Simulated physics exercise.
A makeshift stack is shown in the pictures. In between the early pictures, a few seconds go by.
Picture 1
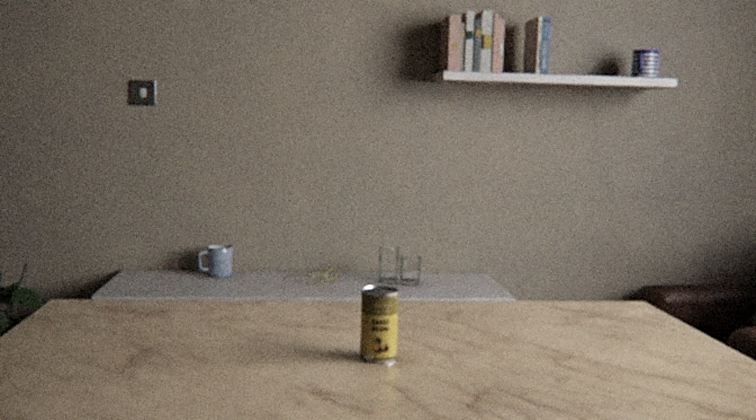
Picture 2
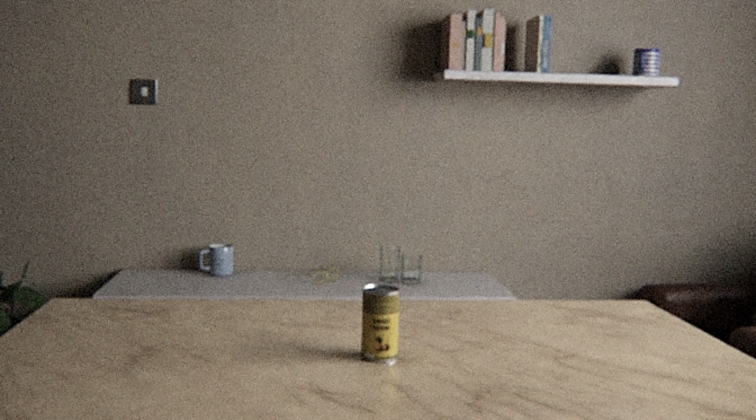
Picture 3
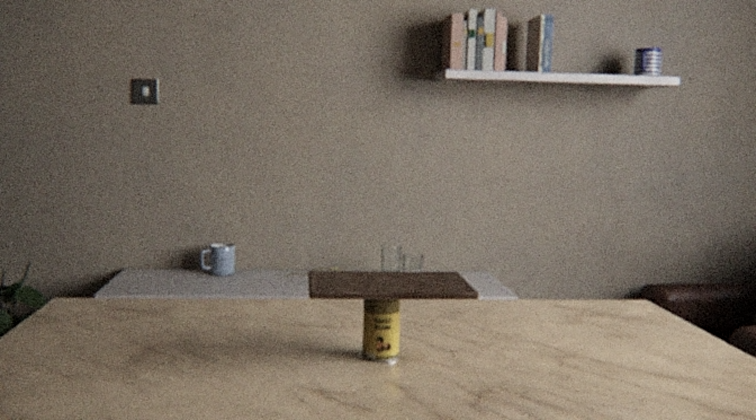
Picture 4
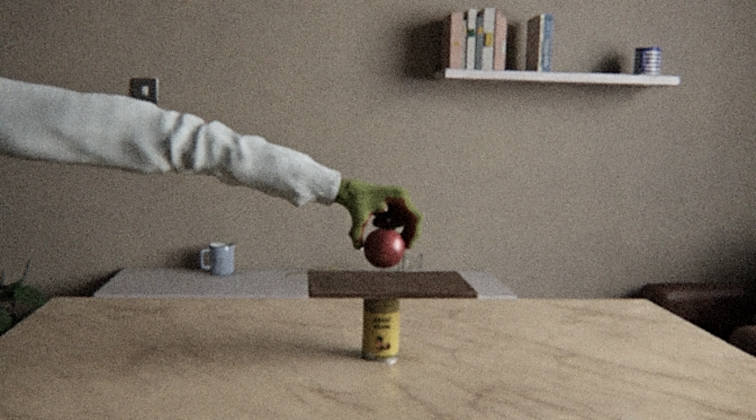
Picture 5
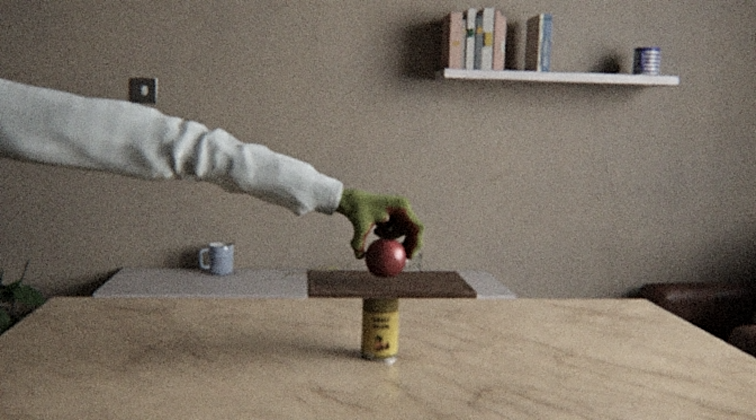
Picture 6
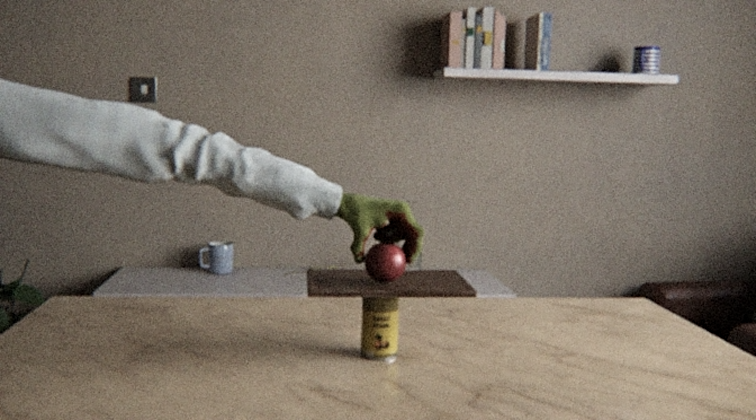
In a dim room, a yellow tin stood on a wooden table, then a dark board appeared on top of it, and a green-gloved hand reached in from the left and lowered a red apple onto the board.
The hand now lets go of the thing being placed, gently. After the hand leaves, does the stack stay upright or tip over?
It stays upright.
Then, 0.90 s on from there, things are still on the move.
Then, 1.70 s on from there, as before.
In the end, all 3 unmoved. At the end, from the last picture's camera, red apple near (385, 263). The stack holds.
